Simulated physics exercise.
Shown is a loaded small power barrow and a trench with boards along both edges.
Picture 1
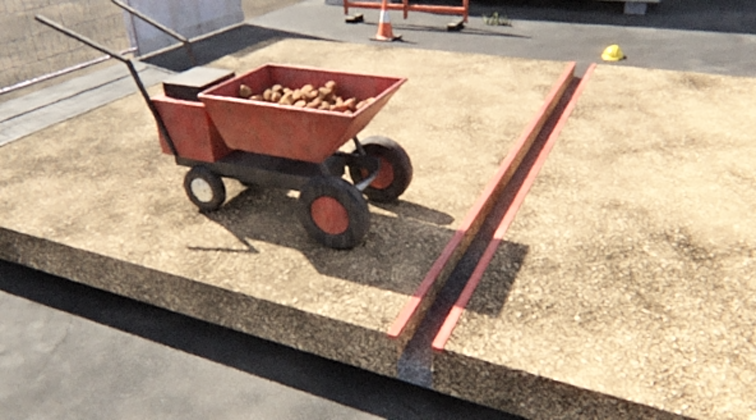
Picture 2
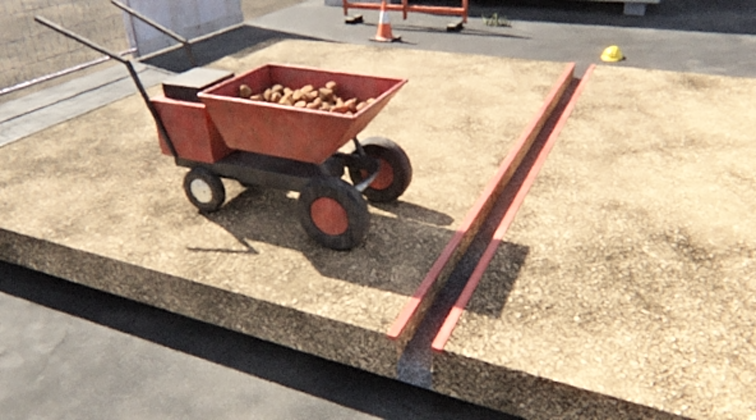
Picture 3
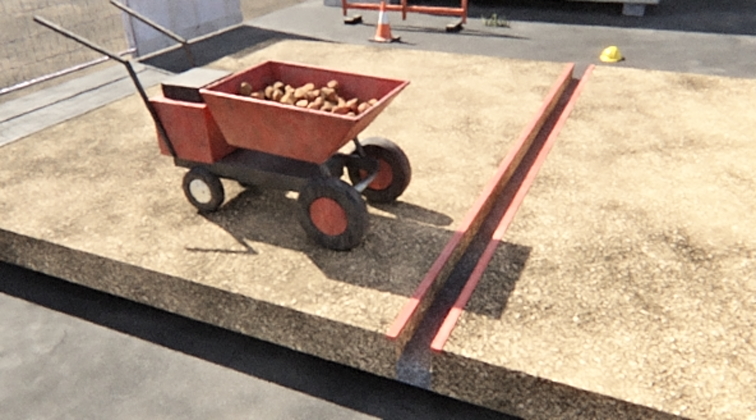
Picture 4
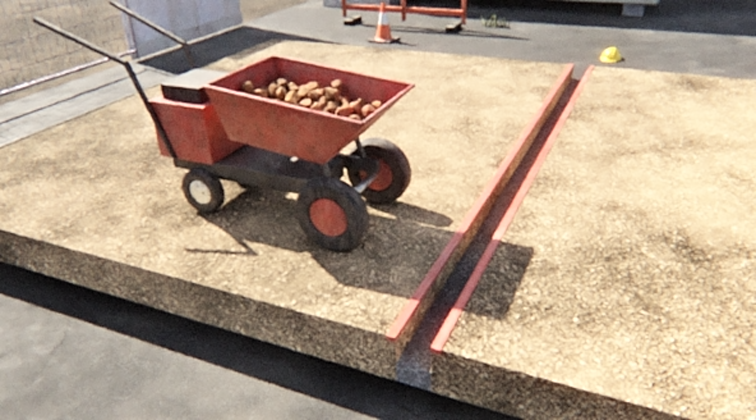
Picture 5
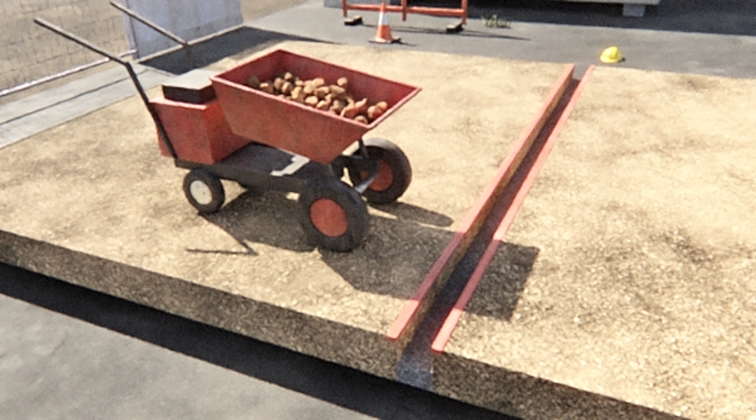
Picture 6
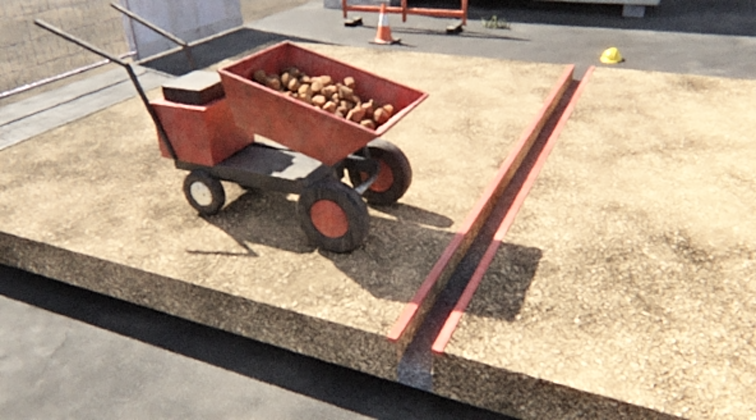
A red barrow with black handles and a skip full of brown lumps stands left of centre on a pale, gritty slab, seen from above and to one side in sunlight. To its right, red boards edge a narrow trench, with an orange cone and a yellow object behind. The skip, level at first, slowly tilts forward to the right while the wheels and camera stay still.
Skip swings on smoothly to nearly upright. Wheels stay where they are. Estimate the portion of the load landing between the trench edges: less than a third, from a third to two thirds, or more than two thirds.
Between the edges lands from a third to two thirds of the load.
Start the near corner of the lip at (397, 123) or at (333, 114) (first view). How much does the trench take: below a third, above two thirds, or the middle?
Record - trial one: Under a third; trial two: Between a third and two thirds.
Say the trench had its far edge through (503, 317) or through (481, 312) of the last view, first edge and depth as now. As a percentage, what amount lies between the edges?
I'd put it near 90 in a hundred, then near 80 in a hundred.
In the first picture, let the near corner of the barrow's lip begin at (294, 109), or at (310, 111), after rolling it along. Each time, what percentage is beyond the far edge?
0 % for the first, 10 % for the second.
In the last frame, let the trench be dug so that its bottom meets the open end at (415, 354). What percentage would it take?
About 40 per cent.
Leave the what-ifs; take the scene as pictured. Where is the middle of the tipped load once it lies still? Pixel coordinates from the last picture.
Close to (483, 240), more or less.
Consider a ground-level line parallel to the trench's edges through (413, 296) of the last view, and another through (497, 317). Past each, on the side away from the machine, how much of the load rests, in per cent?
About 90 % and 10 %.
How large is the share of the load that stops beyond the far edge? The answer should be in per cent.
I'd estimate about 40 per cent of the load.
Soon after the last picture, skip tipped steeply; all in the skip.
A little later, skip tipped right over; most in the skip; a small part in or heaped over the trench; a stray few beyond it; a stray few falling.
Later still, skip tipped right over; a small part in the skip; a stray few short of the trench; about half in or heaped over the trench; about a third beyond it.
At rest, skip tipped right over; a small part in the skip; a stray few short of the trench; about half in or heaped over the trench; about a third beyond it.
